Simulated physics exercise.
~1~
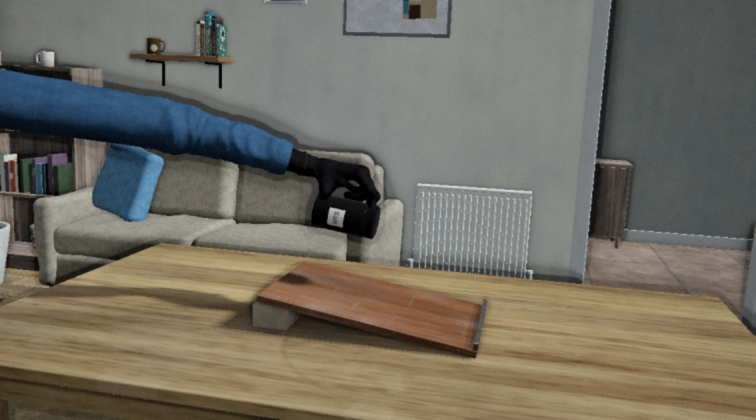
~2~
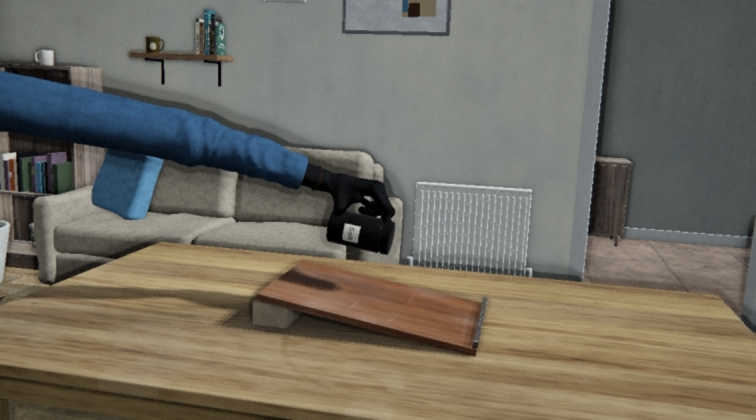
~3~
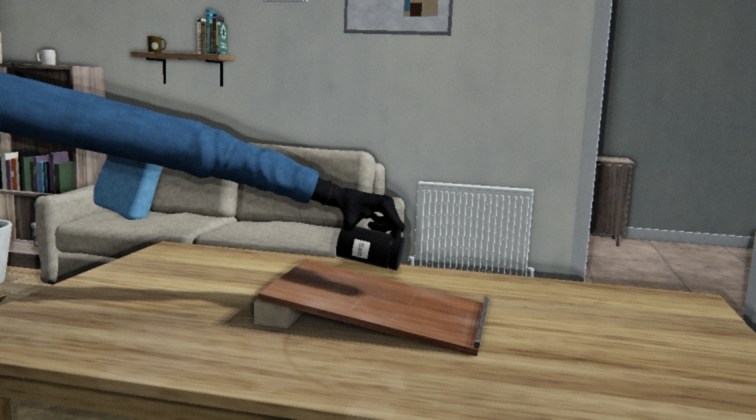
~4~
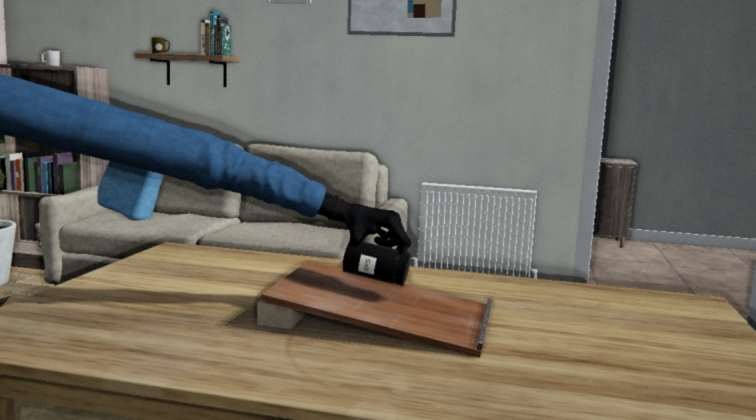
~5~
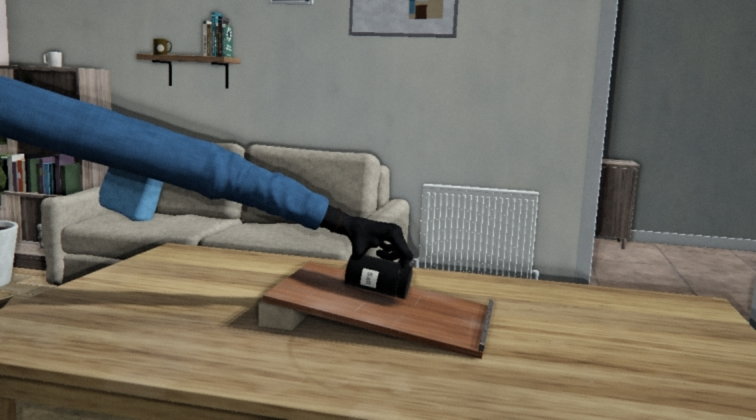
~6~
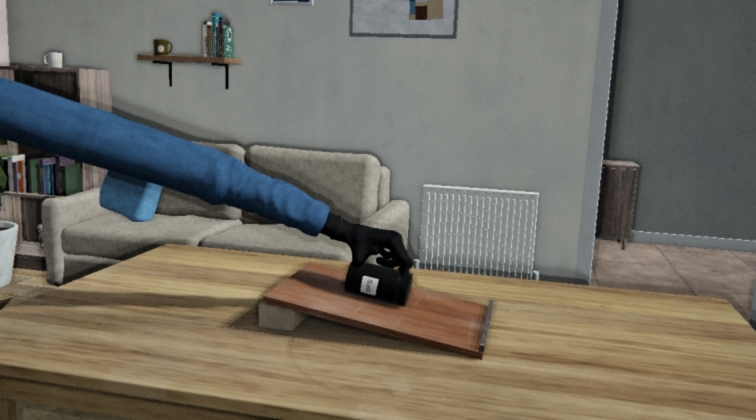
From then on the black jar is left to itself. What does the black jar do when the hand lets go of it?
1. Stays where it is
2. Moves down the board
1, stays where it is.
Then, 0.20 s after the last picture, nothing has stirred.
Then, 0.50 s after the last picture, black jar resting near (379, 283).
At rest, it is in place. Seen from the same camera at the end, black jar near (379, 283). The black jar keeps its place.
